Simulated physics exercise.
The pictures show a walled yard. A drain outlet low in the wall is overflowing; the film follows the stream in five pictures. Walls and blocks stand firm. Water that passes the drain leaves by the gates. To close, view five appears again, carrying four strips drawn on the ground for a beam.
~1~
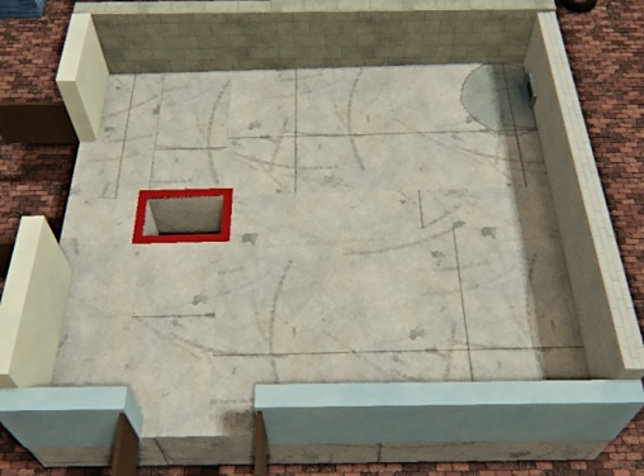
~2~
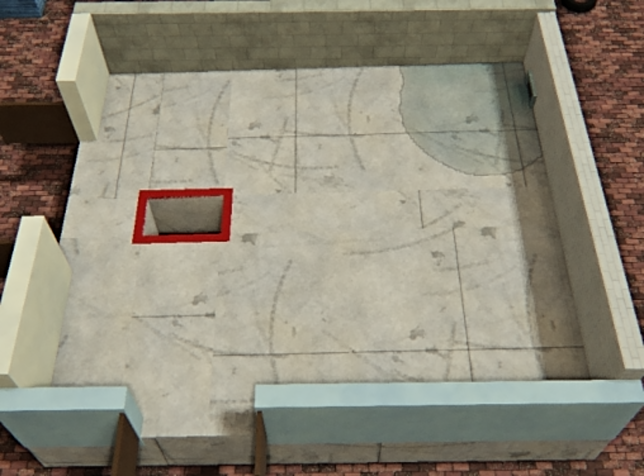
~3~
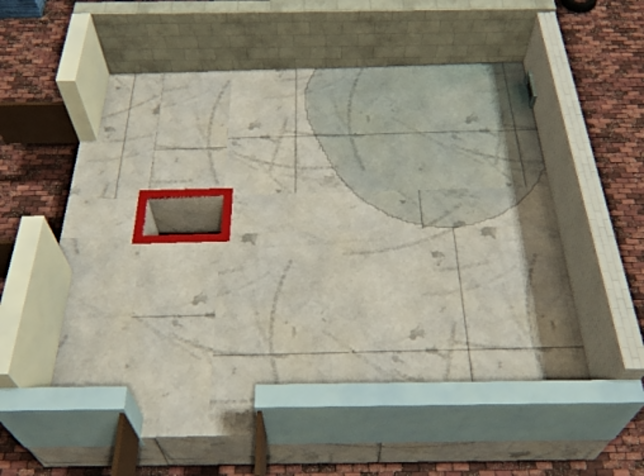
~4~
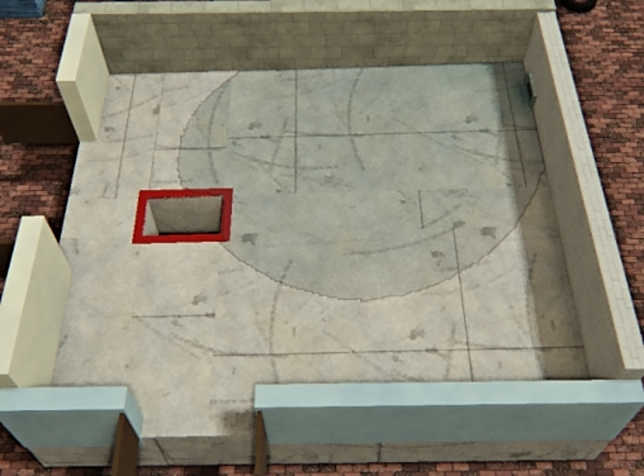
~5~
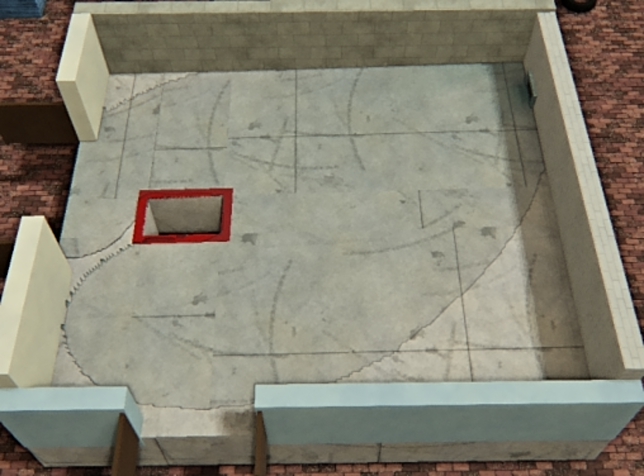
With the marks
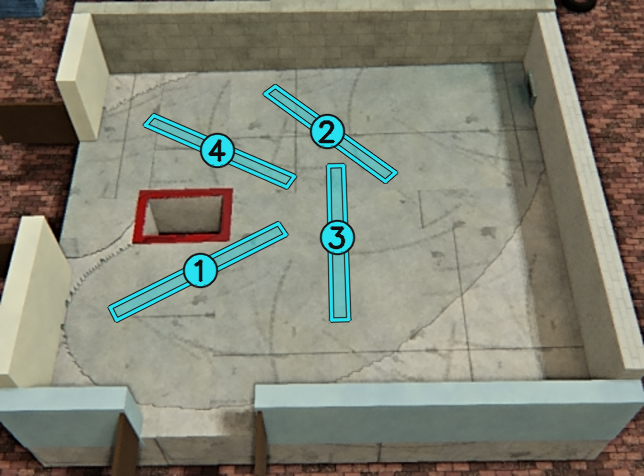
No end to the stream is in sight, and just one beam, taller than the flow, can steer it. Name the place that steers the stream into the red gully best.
Use spot 1.
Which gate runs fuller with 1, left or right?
More leaves on the left.
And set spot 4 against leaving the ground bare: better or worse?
Worse.
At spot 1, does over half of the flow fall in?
No.
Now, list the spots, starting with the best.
The order is 1, 3, 4, 2.
On the marked copy, 1 from (113, 313) to (282, 229); 2 from (270, 90) to (390, 176); 3 from (340, 319) to (336, 165); 4 from (149, 120) to (290, 181).
Choosing 1, about 38 % of the stream goes into the red gully, about 62 % out by the gates.
Choosing 2, about 6 % of the stream goes into the red gully, about 94 % out by the gates.
Choosing 3, about 29 % of the stream goes into the red gully, about 71 % out by the gates.
Choosing 4, about 14 % of the stream goes into the red gully, about 86 % out by the gates.
